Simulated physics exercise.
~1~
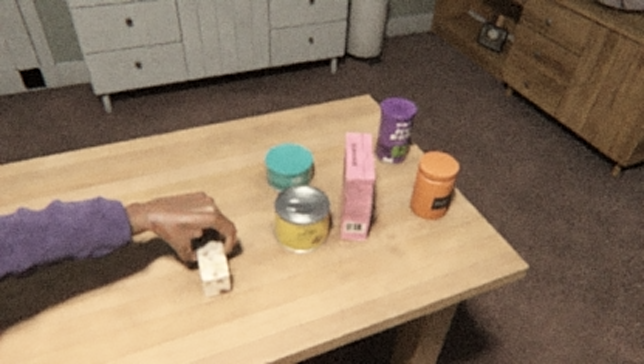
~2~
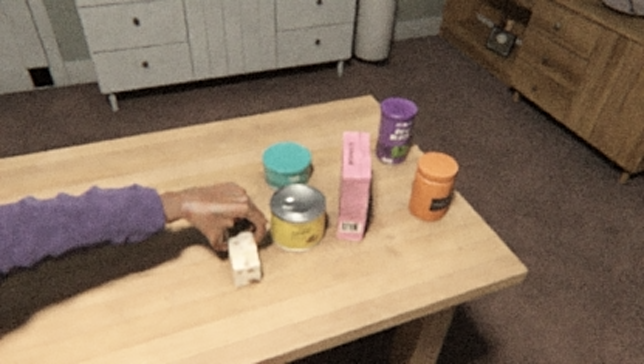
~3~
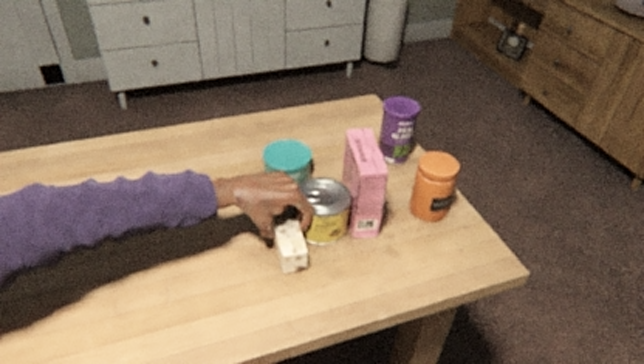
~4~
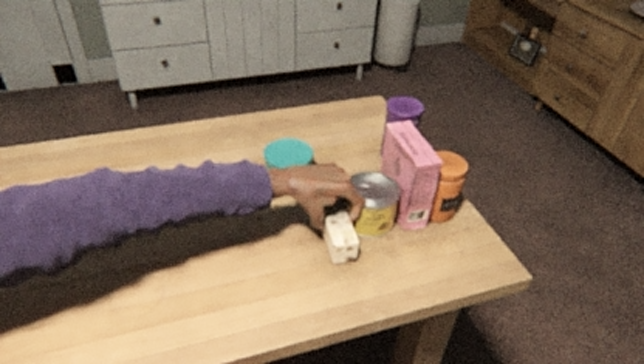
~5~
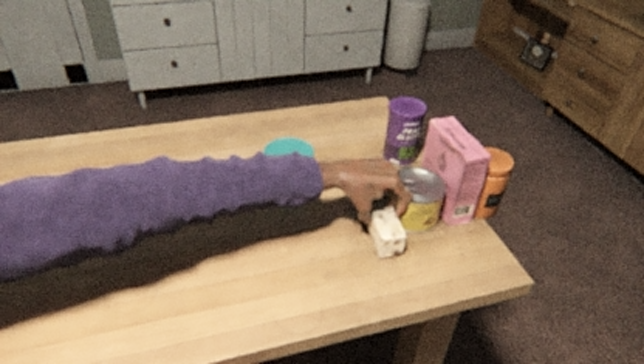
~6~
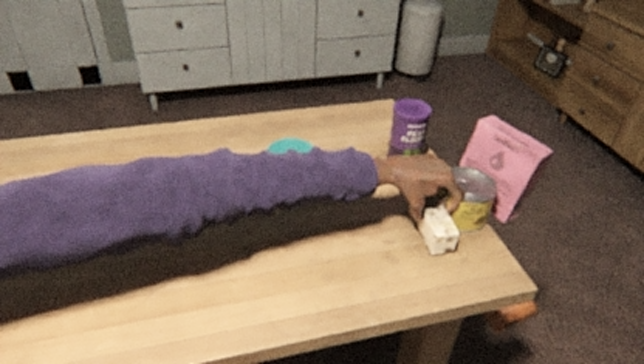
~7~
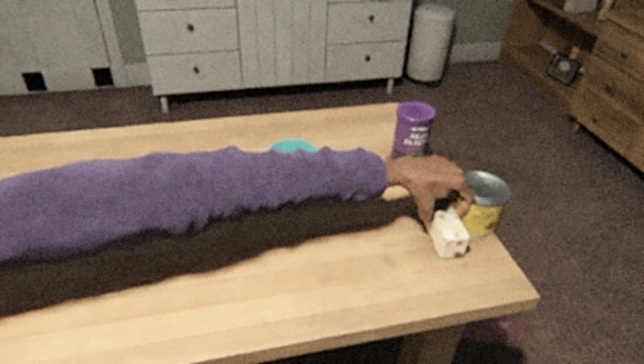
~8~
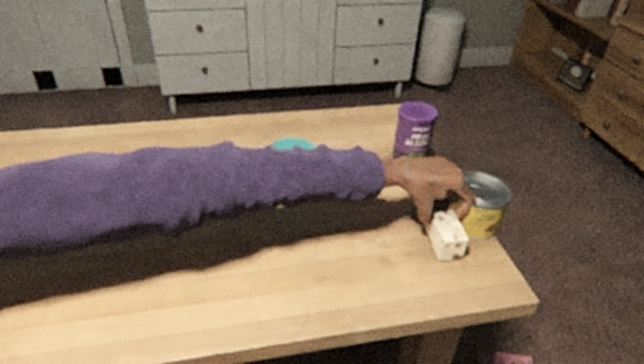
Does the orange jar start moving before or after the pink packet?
The orange jar starts moving after the pink packet, which is already being pushed to the right before the jar begins to shift.
